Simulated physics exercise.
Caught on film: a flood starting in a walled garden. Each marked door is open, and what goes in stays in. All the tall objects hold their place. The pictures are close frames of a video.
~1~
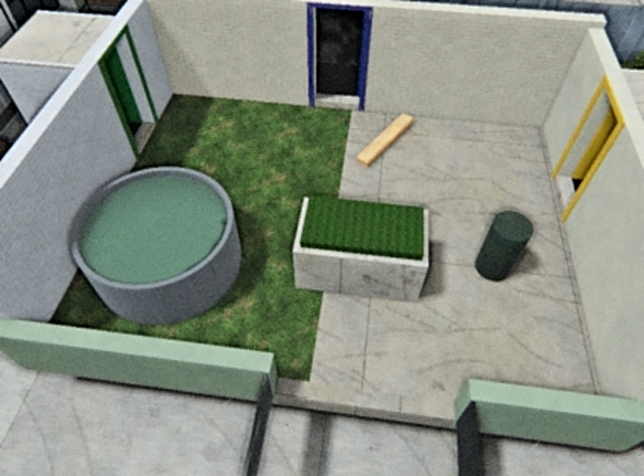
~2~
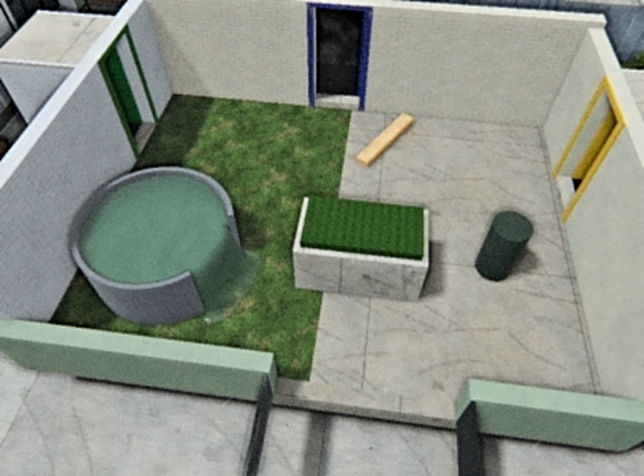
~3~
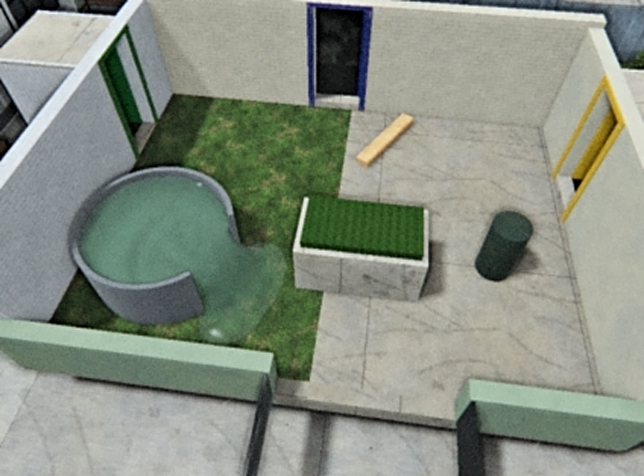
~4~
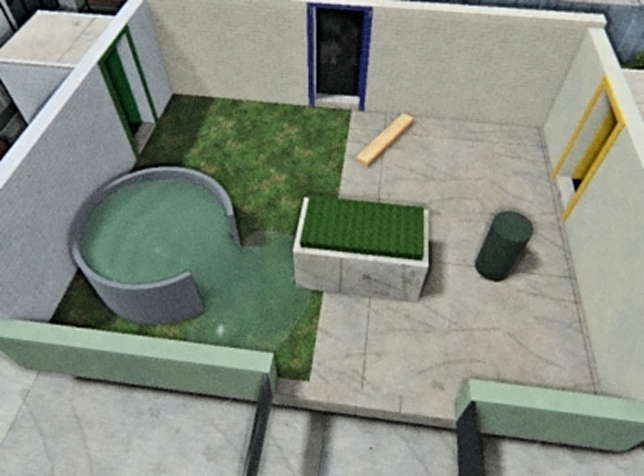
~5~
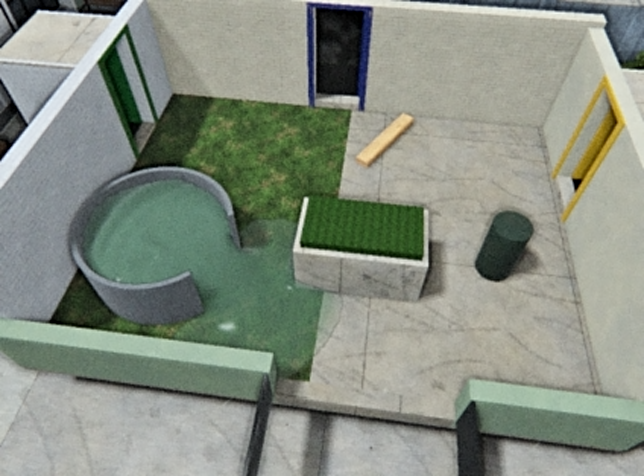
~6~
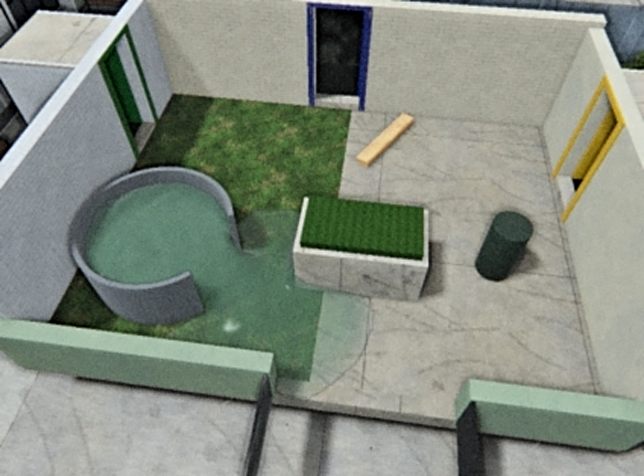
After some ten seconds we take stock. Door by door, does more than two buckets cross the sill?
One by one: The yellow door admits no more than that; the blue door admits no more than that; the green door admits no more than that.
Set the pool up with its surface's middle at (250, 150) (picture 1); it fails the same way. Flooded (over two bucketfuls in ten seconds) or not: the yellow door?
My reading: The yellow door takes more.
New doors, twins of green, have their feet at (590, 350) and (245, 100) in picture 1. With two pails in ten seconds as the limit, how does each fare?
As listed: Lets more in, lets less in.
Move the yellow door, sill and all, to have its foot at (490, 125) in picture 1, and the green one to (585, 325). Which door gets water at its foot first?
I say the green one.
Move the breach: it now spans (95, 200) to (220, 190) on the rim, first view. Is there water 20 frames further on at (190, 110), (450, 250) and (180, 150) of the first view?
In that order: Under water, dry, under water.
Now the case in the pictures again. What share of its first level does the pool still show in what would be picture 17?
I make it 44 per cent.
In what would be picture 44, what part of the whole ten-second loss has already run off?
About 85 per cent.
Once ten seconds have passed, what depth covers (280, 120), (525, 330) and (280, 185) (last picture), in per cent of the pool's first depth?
Roughly 6, 6 and 4 per cent, in turn.
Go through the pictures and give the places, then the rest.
In the first frame, the round tank at (155, 226) is whole and still.
In the second frame, water pours out at (225, 272) and has run to (206, 317).
In the third frame, water pours out at (226, 273) and has run to (274, 249).
In the fourth frame, the front is at a hidden place, out from the gap at (226, 275).
In the fifth frame, water pours out at (226, 275) and has run to (317, 347).
In the sixth frame, water pours out at (226, 274) and has run to (356, 352).
A moment on, water covers 25 % of the floor; the yellow door not reached, the blue door not reached, the green door not reached.
Next, water covers 40 % of the floor; the yellow door not reached, the blue door not reached, the green door not reached.
Then, water covers 60 % of the floor; the yellow door not reached, the blue door not reached, the green door not reached.
Later, water covers 90 % of the floor; the yellow door wet at the sill, nothing in, the blue door wet at the sill, nothing in, the green door not reached.
In the end, water covers 95 % of the floor; the yellow door wet at the sill, nothing in, the blue door wet at the sill, nothing in, the green door wet at the sill, nothing in.
